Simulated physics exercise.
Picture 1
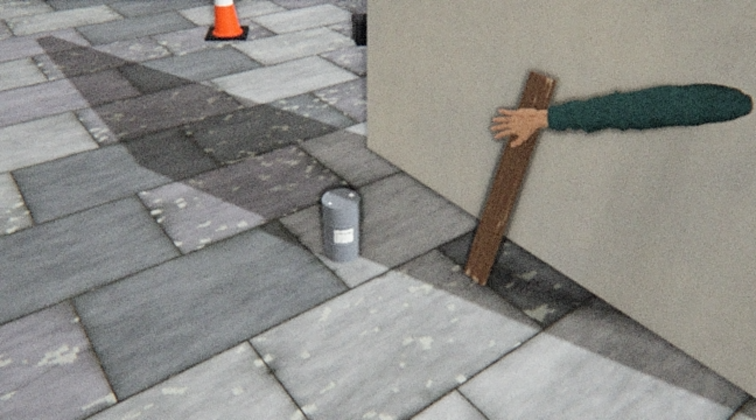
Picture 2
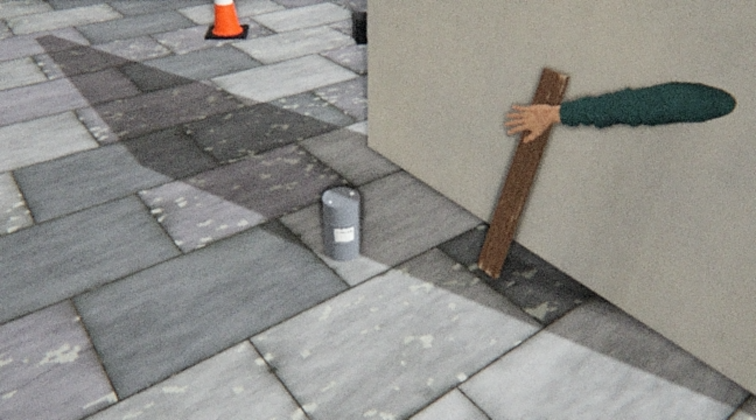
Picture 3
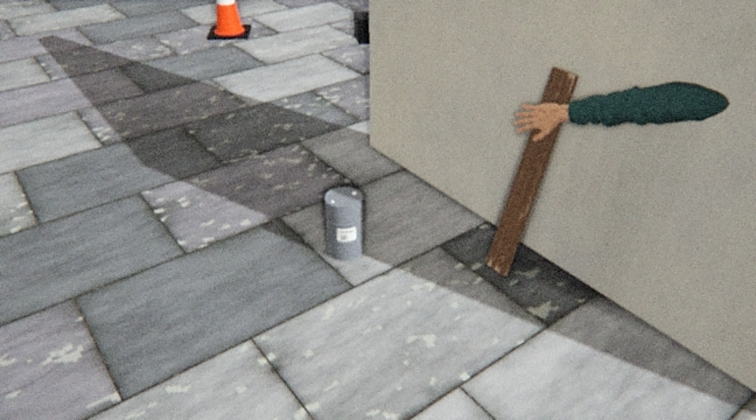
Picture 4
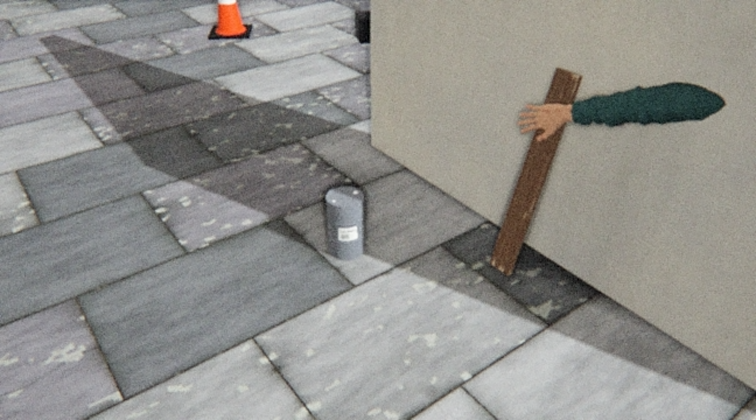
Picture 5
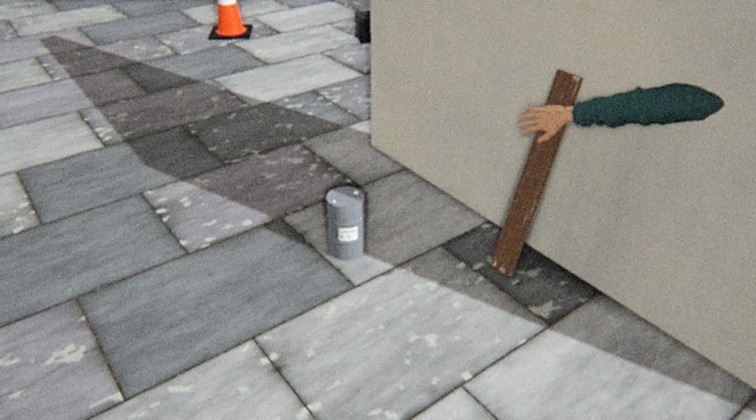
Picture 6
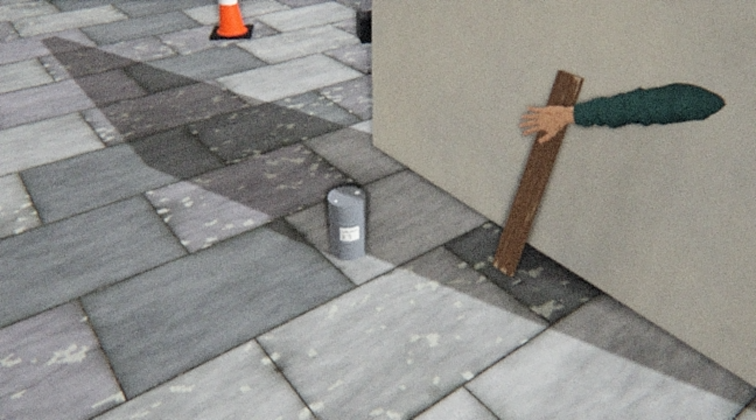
A brown plank, gripped near its top by a hand in a green sleeve, shifts a short way right across the pale wall, its lower end sliding over the paving. The movement shrinks until plank and hand are nearly still, leaning there, while the grey canister stays standing to the left.
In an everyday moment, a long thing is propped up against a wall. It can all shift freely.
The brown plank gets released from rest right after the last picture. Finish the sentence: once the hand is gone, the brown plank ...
The brown plank stays where it is.
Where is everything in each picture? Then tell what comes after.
In the first picture, not yet at the wall; brown plank (506, 185); grey canister (342, 226).
In the second picture, not yet at the wall; brown plank (519, 180); grey canister (342, 225).
In the third picture, not yet at the wall; brown plank (528, 178); grey canister (345, 225).
In the fourth picture, not yet at the wall; brown plank (532, 178); grey canister (346, 224).
In the fifth picture, propped up under the hand; brown plank (533, 179); grey canister (346, 224).
In the sixth picture, propped up under the hand; brown plank (534, 180); grey canister (348, 224).
Then, 0.30 s later than the last frame, all is still.
Then, 0.70 s later than the last frame, brown plank resting near (535, 180).
When it is over, both as before. End places, in pixels of the last picture, brown plank near (535, 180). The plank stays up.
